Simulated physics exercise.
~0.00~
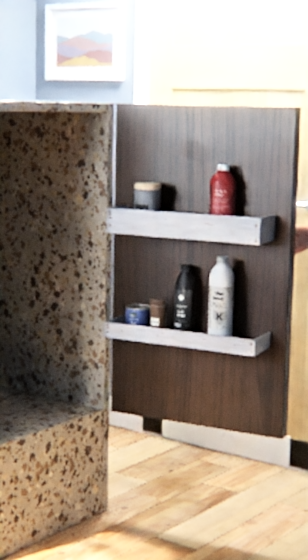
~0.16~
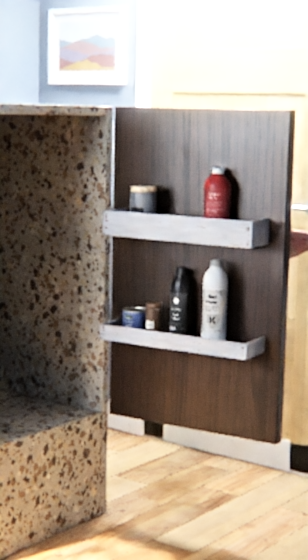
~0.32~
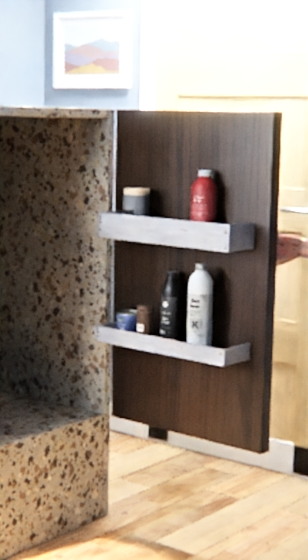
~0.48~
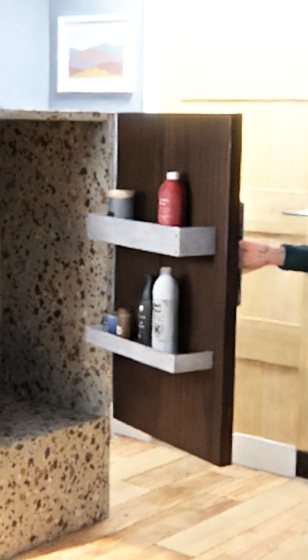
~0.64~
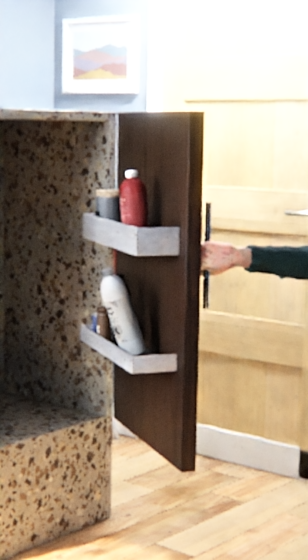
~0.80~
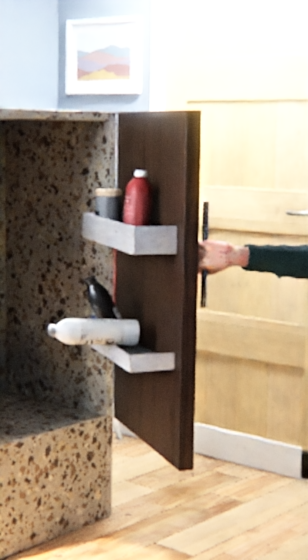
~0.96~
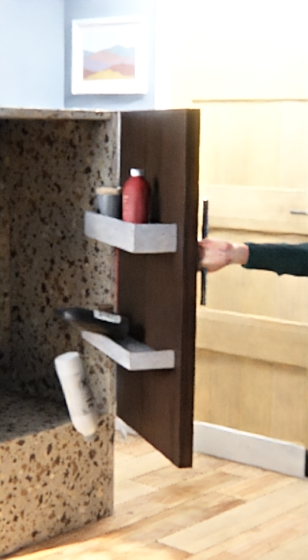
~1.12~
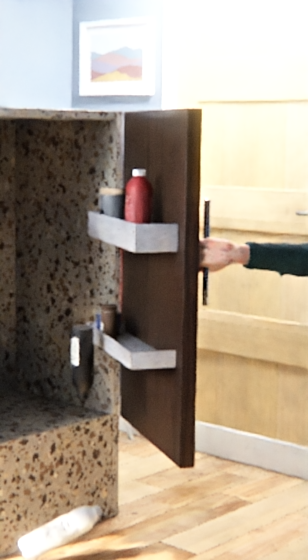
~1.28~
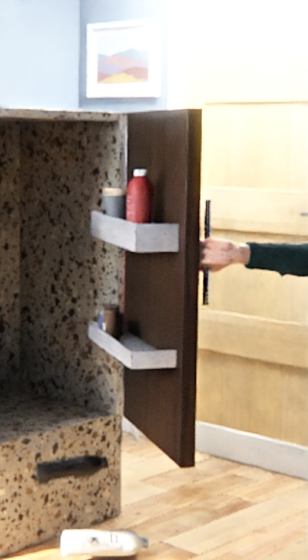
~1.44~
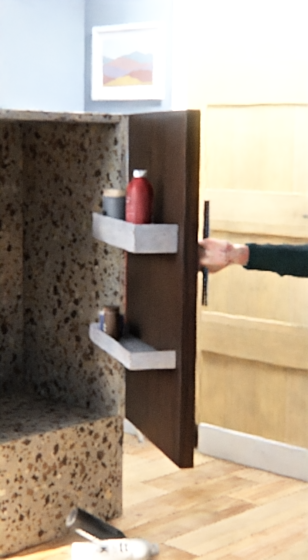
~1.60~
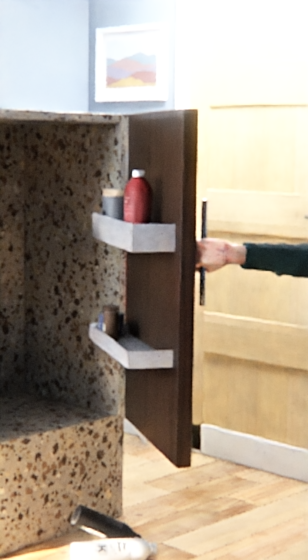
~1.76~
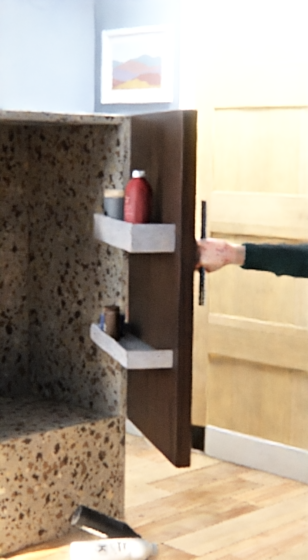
In a bright room, a hand swings a dark racked door, tipping white and black bottles to the floor, others staying put.
